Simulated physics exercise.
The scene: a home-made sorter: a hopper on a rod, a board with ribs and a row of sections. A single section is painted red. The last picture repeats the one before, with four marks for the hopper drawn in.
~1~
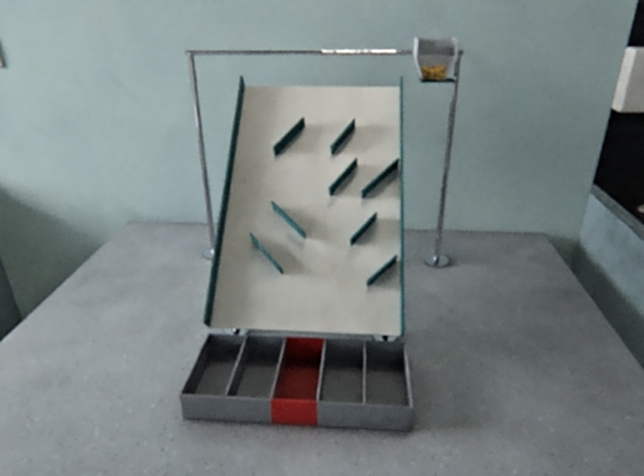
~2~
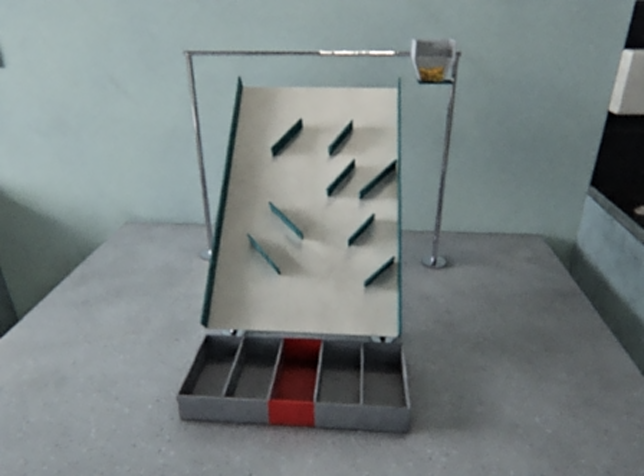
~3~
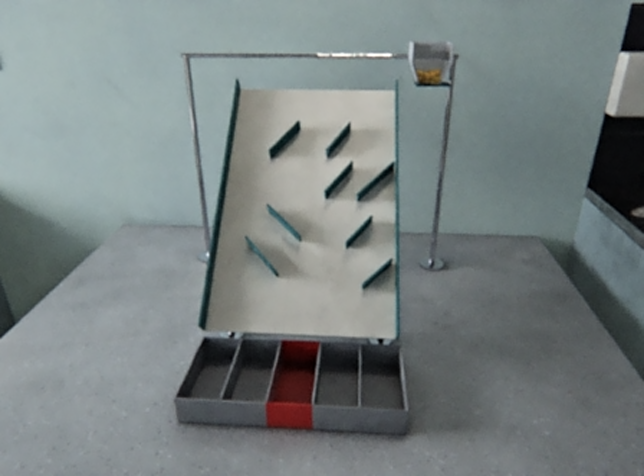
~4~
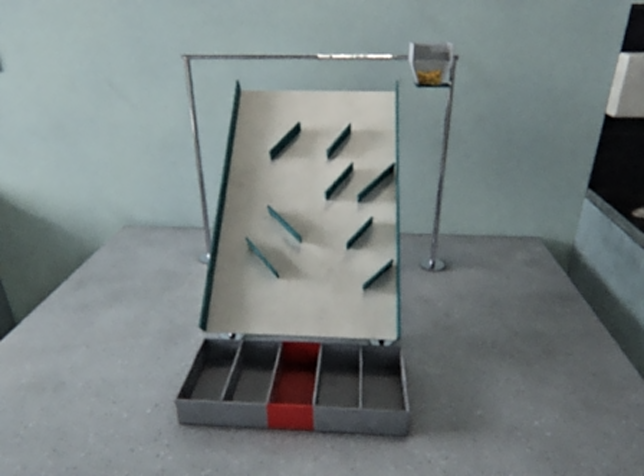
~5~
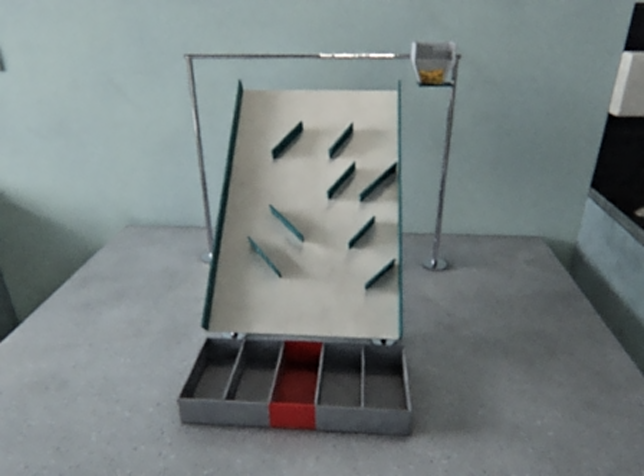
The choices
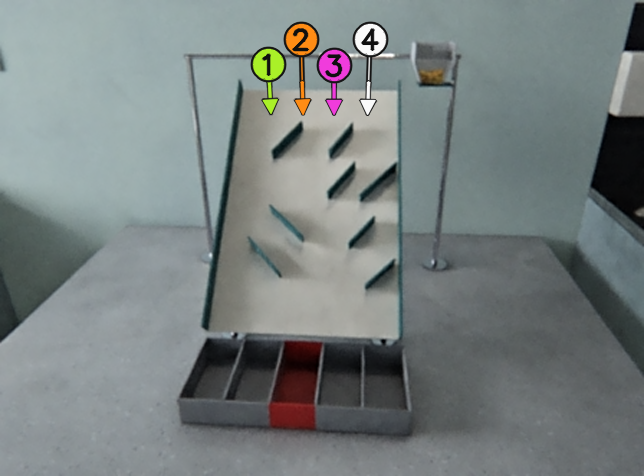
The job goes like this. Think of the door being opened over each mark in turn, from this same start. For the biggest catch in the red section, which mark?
Choose 4.
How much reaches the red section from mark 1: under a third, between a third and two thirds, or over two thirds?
Mark 1 gives under a third.
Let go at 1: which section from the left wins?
It is the first one.
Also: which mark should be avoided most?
1 it is.
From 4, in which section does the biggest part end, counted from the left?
It is the third one.
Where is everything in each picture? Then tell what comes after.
Hopper at (433, 72), puffed corn balls, door shut, in the first frame.
Ribs (271, 148) to (301, 118), (329, 148) to (353, 120), (327, 189) to (355, 158), in the second frame.
Ribs (357, 194) to (394, 162), (267, 204) to (299, 235), (346, 242) to (372, 215), in the third frame.
Ribs (246, 237) to (276, 273), (364, 285) to (393, 259), in the fourth frame.
Red section at (292, 415), number 3 of 5 from the left, in the fifth frame.
On the marked copy, mark 1 meets the board at (270, 108); mark 2 meets the board at (302, 108); mark 3 meets the board at (334, 109); mark 4 meets the board at (367, 109).
With 1, a stray few in the red section, most in other sections, a small part outside the box.
With 2, about a quarter in the red section, about two thirds in other sections, a small part outside the box.
With 3, about a quarter in the red section, about two thirds in other sections, a small part outside the box.
With 4, about two thirds in the red section, a small part in other sections, a small part held on the board, a small part outside the box.
